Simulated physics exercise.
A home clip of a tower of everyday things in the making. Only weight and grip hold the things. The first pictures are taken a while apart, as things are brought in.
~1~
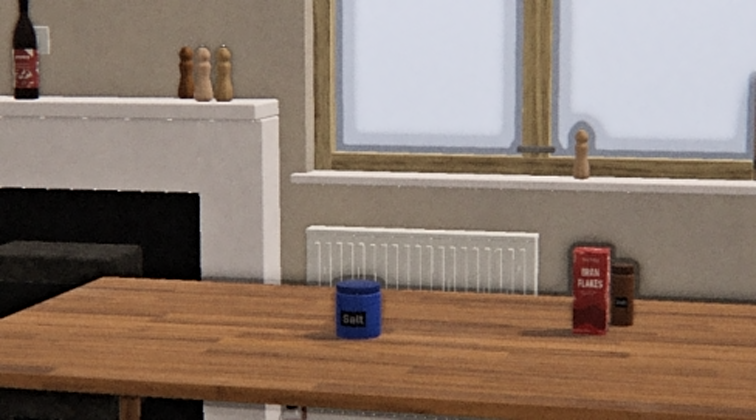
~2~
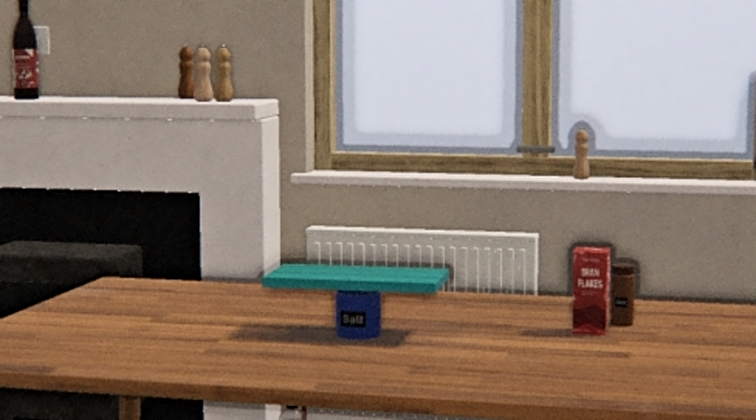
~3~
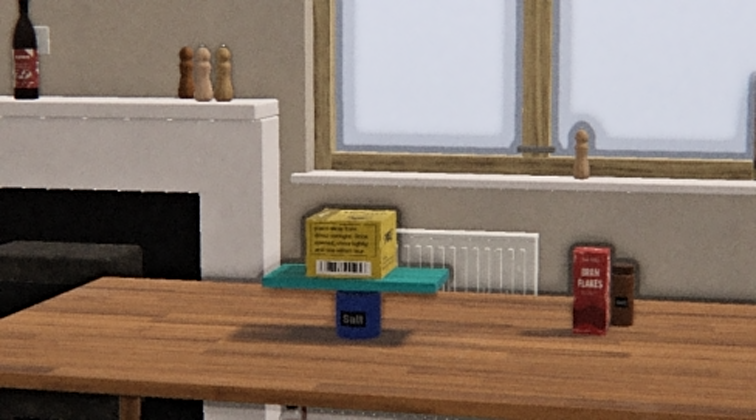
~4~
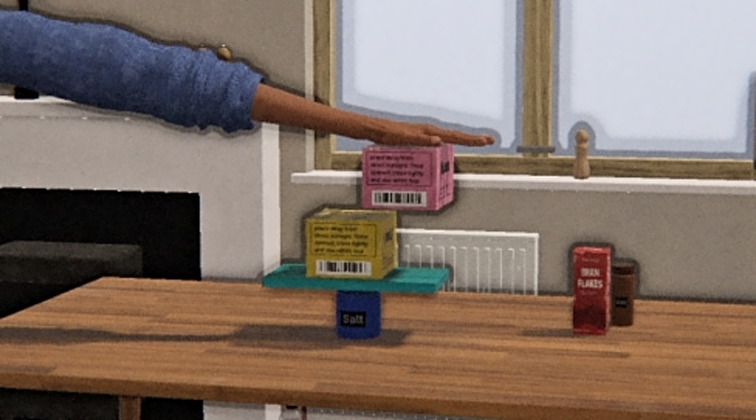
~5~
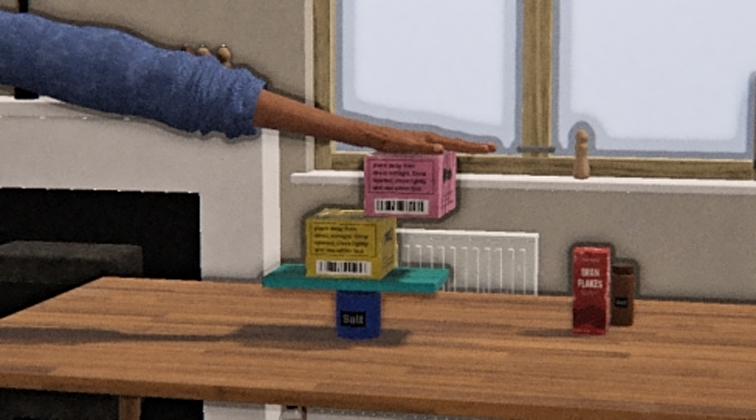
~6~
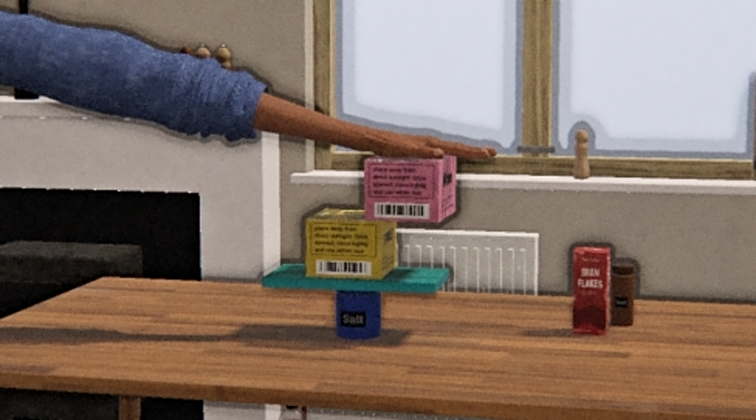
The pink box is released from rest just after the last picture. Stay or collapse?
Outcome: The pile loses its balance.
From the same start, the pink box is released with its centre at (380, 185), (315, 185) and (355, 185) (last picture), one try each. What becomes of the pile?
First, it holds; second, it loses its balance; third, it keeps its balance.
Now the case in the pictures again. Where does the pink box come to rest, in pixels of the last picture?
Near (513, 313).
Then, 0.30 s later than the last frame, pink box now fallen.
Then, 0.40 s later than the last frame, yellow box tilted by 3°; turquoise board tilted by 3°.
Then, 0.50 s later than the last frame, things are still on the move.
Then, 1.50 s later than the last frame, nothing new.
When it is over, fallen, pink box; the other 5 as before. End places, in pixels of the last picture, pink box near (513, 313). The pile comes apart.
